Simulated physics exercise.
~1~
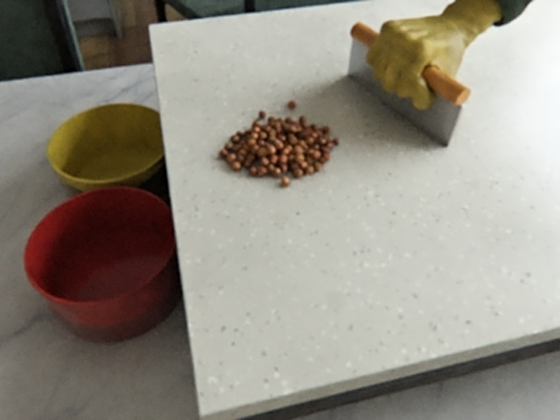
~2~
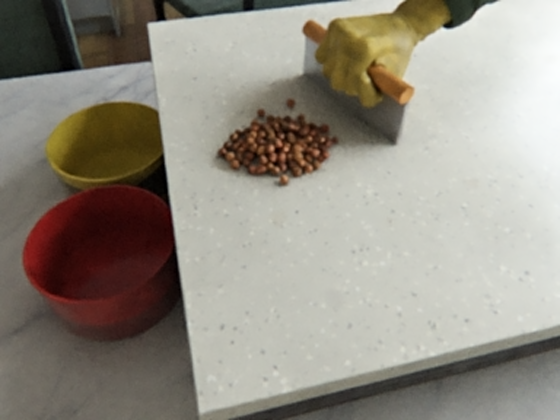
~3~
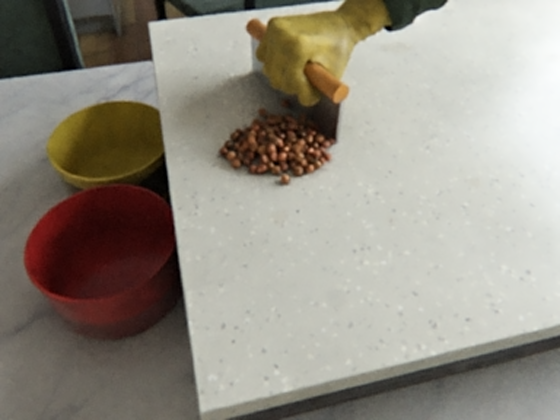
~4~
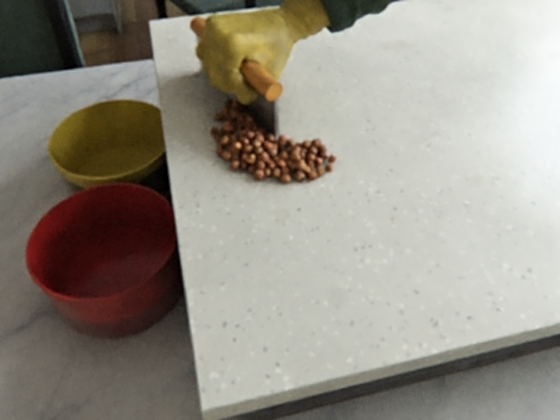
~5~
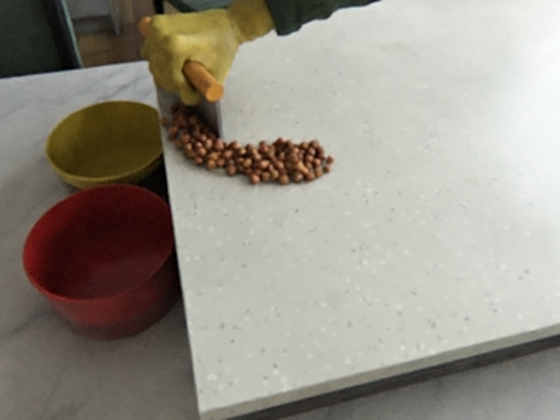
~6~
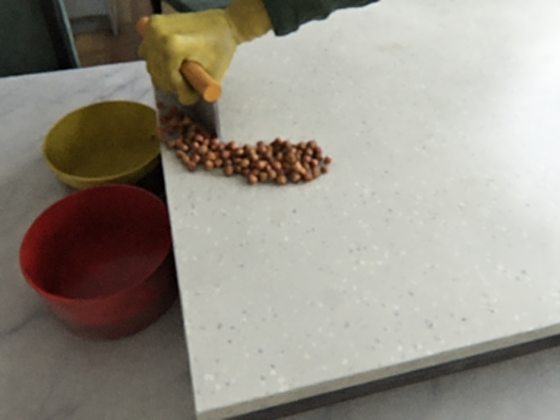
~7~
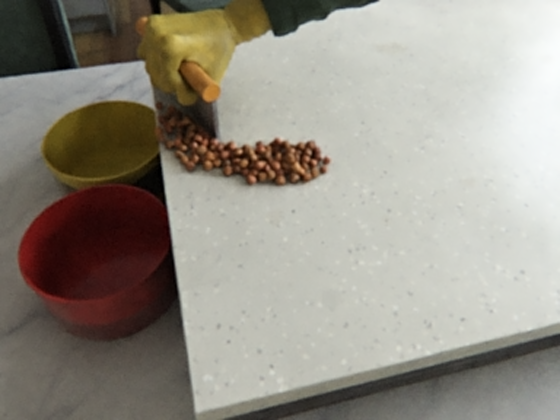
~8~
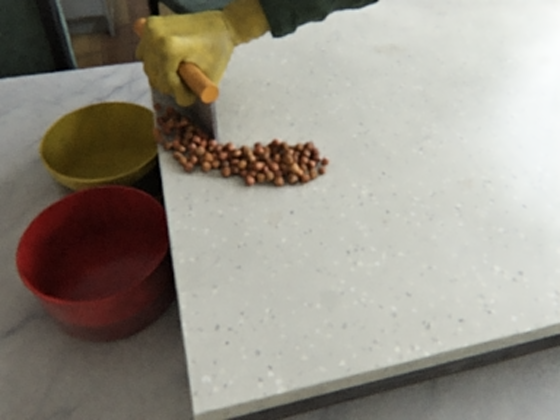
A loose pile of reddish-brown hazelnuts sits on a pale speckled board, seen from above at an angle by a slightly swaying camera. To the left, on a marbled surface, stand a yellow pot and, nearer the viewer, a red pot, both empty. A hand in a yellow glove holds a flat metal scraper by its wooden handle and slides it leftward from the upper right. The blade reaches the pile and pushes its far side left, drawing the nuts into a longer band. The scraper stops at the board's left edge, and the hazelnuts all stay on top, with both pots still empty.
